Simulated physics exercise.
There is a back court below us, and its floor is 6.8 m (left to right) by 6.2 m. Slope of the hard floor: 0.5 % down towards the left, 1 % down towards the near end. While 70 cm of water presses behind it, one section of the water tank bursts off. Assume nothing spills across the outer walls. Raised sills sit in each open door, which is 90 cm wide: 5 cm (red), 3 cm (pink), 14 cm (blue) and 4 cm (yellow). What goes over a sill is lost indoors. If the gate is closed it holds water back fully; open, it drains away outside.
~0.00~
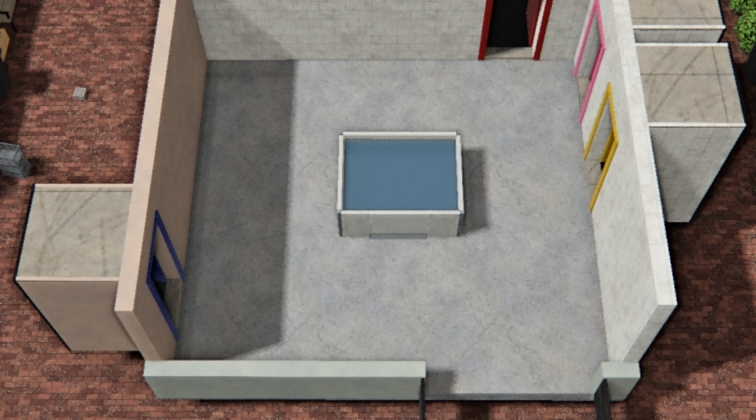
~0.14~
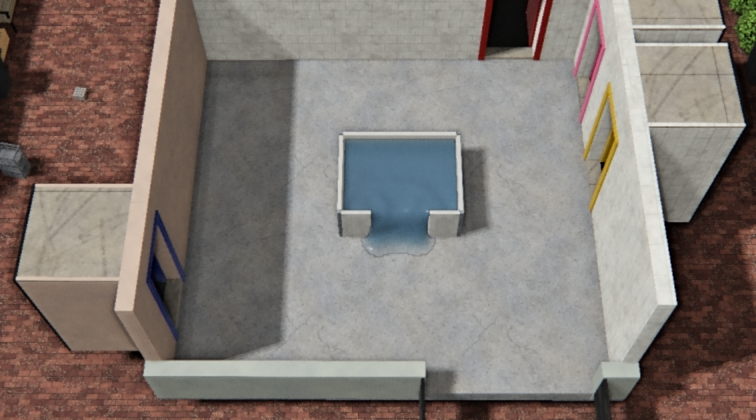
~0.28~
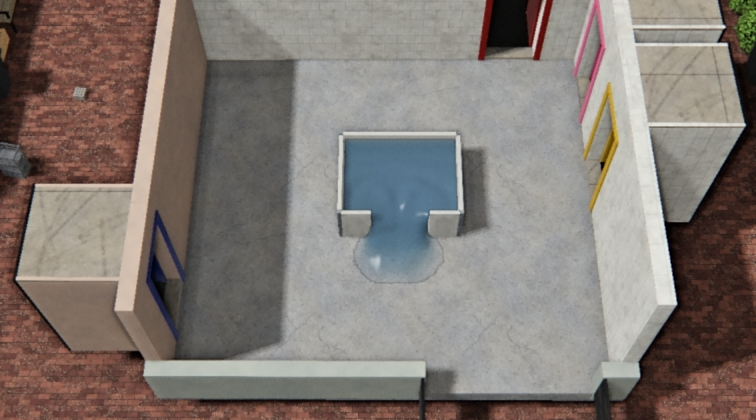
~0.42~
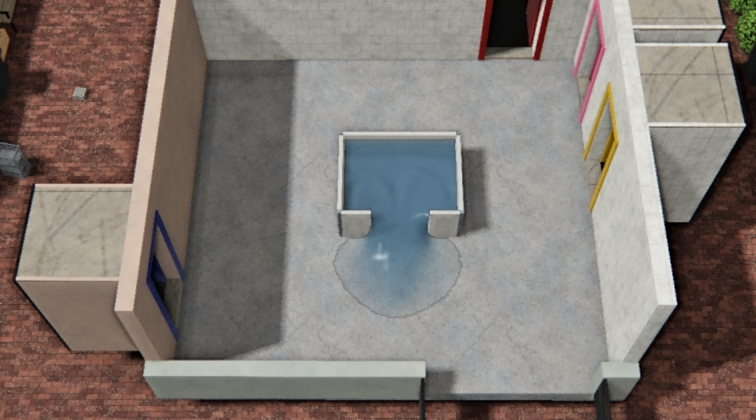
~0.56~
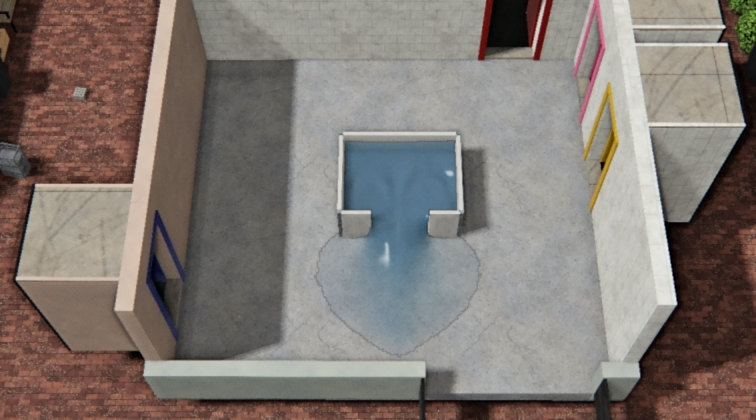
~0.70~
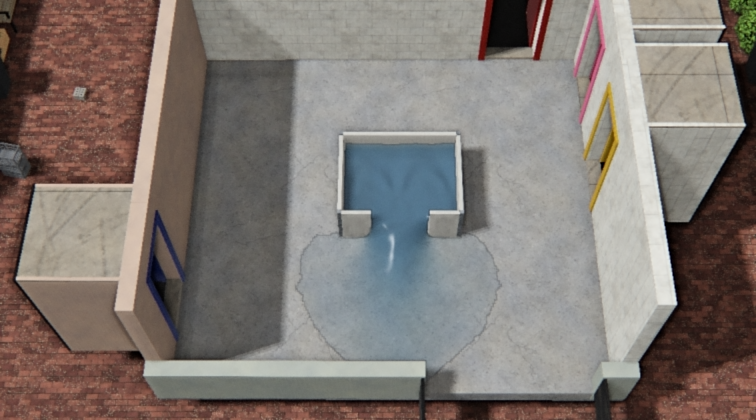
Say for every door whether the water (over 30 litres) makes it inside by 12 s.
The red door lets in less than the limit. The pink door lets in less than the limit. The blue door lets in less than the limit. The yellow door lets in less than the limit.
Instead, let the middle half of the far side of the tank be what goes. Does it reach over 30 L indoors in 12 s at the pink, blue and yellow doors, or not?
Log - pink: Threshold topped, blue: Threshold not reached, yellow: Threshold not reached.
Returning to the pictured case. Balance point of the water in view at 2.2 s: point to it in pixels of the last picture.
Around (376, 266).
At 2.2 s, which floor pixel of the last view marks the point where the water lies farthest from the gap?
(173, 377).
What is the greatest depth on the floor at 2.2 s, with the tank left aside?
Around 36 centimetres deep.
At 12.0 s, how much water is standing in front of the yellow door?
Roughly 0.0 cm.
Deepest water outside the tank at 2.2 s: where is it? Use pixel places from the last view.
Close to pixel (173, 377).
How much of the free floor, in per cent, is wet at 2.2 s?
About 30 per cent.
After 1.4 s water covers 25 % of the floor and is deepest (34 cm) near (393, 378); red door not reached, pink door not reached, blue door not reached, yellow door not reached.
After 2.2 s water covers 30 % of the floor and is deepest (36 cm) near (173, 377); red door not reached, pink door not reached, blue door not reached, yellow door not reached.
After 3.5 s water covers 30 % of the floor and is deepest (21 cm) near (173, 377); red door not reached, pink door not reached, blue door 16 cm at the sill, 4 L in, yellow door not reached.
After 7.0 s water covers 60 % of the floor and is deepest (12 cm) near (173, 377); red door not reached, pink door not reached, blue door 9 cm at the sill, 7 L in, yellow door not reached.
After 12.0 s water covers 70 % of the floor and is deepest (6 cm) near (173, 377); red door not reached, pink door not reached, blue door 5 cm at the sill, 7 L in, yellow door not reached.
